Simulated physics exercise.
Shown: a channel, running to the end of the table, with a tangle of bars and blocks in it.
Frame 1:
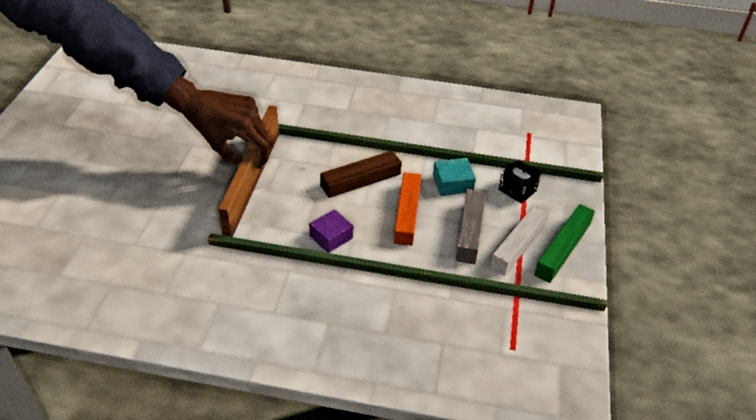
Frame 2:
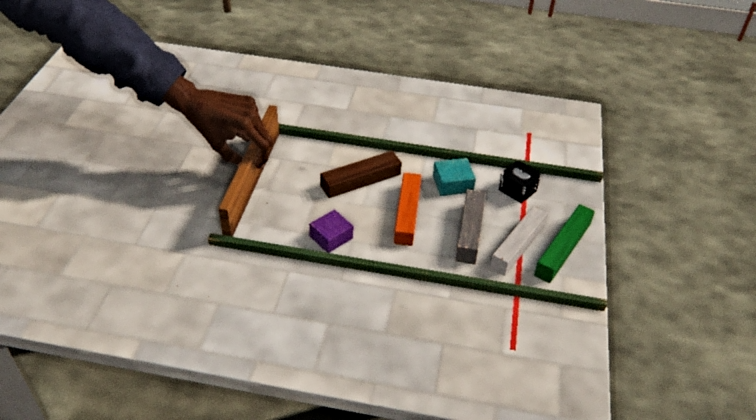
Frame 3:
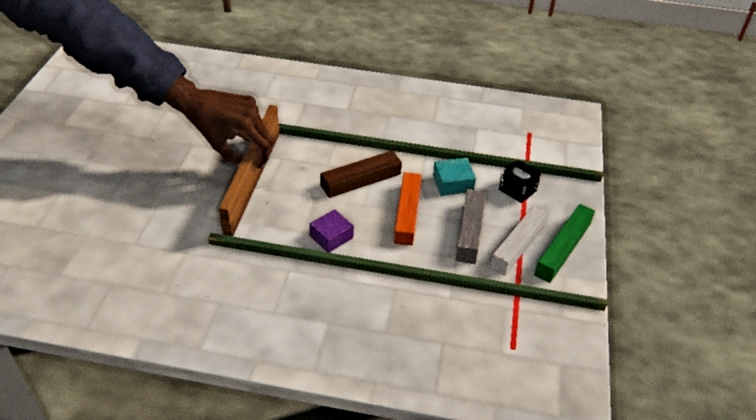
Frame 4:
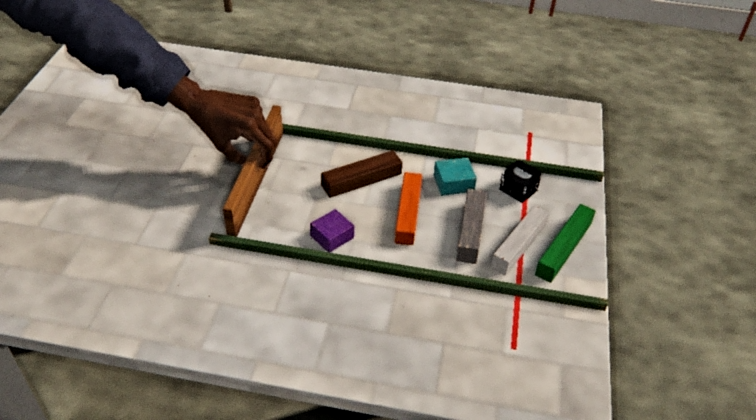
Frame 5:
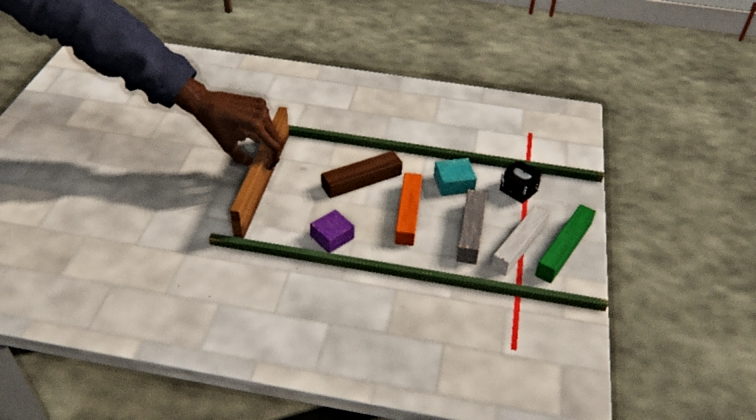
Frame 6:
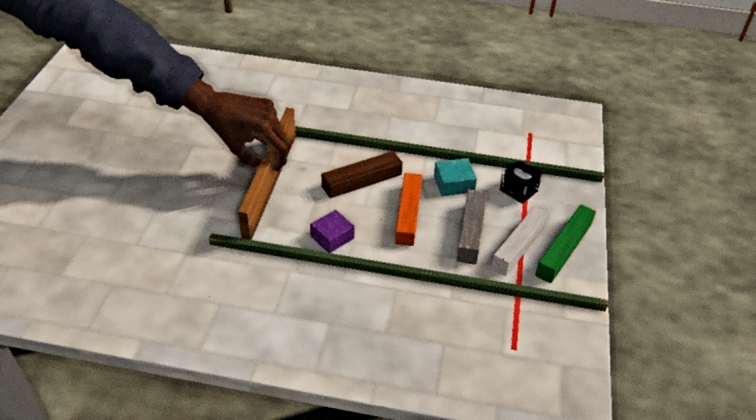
On a pale tiled tabletop outdoors, two dark green rails flank scattered coloured bars and blocks, with a black case by a red line at right. A dark-sleeved hand holds a wooden board still at the left, then slides it slightly right, while the bars and blocks stay in place.
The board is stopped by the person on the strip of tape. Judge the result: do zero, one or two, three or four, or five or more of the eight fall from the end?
Most likely, a single one or a pair will tumble down.
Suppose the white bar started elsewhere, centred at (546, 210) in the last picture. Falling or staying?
In the end it falls away.
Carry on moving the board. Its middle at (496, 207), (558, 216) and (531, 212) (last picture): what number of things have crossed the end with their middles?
The counts would come out as 0, 4 and 2.
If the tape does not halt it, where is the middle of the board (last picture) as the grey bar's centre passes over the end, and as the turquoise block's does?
The middle is at (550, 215) when it's the grey bar, and at (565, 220) when it's the turquoise block.
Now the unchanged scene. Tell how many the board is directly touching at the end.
The count comes out at 2.
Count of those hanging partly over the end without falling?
The number is 2.
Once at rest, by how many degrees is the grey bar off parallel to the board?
About 5° out of line.
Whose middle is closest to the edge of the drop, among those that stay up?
That is the white bar.
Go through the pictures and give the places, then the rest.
The first picture shows green stick (565, 242); white bar (519, 240); black case (520, 182); board (251, 169); tape (522, 226).
The second picture shows white bar (520, 240); purple block (331, 231).
The third picture shows black case (520, 182); turquoise block (454, 176).
The fourth picture shows green stick (566, 242); board (256, 168).
The fifth picture shows white bar (520, 240); grey bar (472, 226).
The sixth picture shows green stick (566, 242); white bar (521, 240); black case (521, 182); board (270, 171); tape (523, 226).
Soon after, none off yet; green stick at rest near (566, 242); white bar at rest near (521, 240); black case at rest near (521, 182).
Then, none off yet; green stick at rest near (566, 242); white bar moving near (530, 244); black case moving near (525, 183).
At rest, the number that fall off is one or two; fallen, green stick.
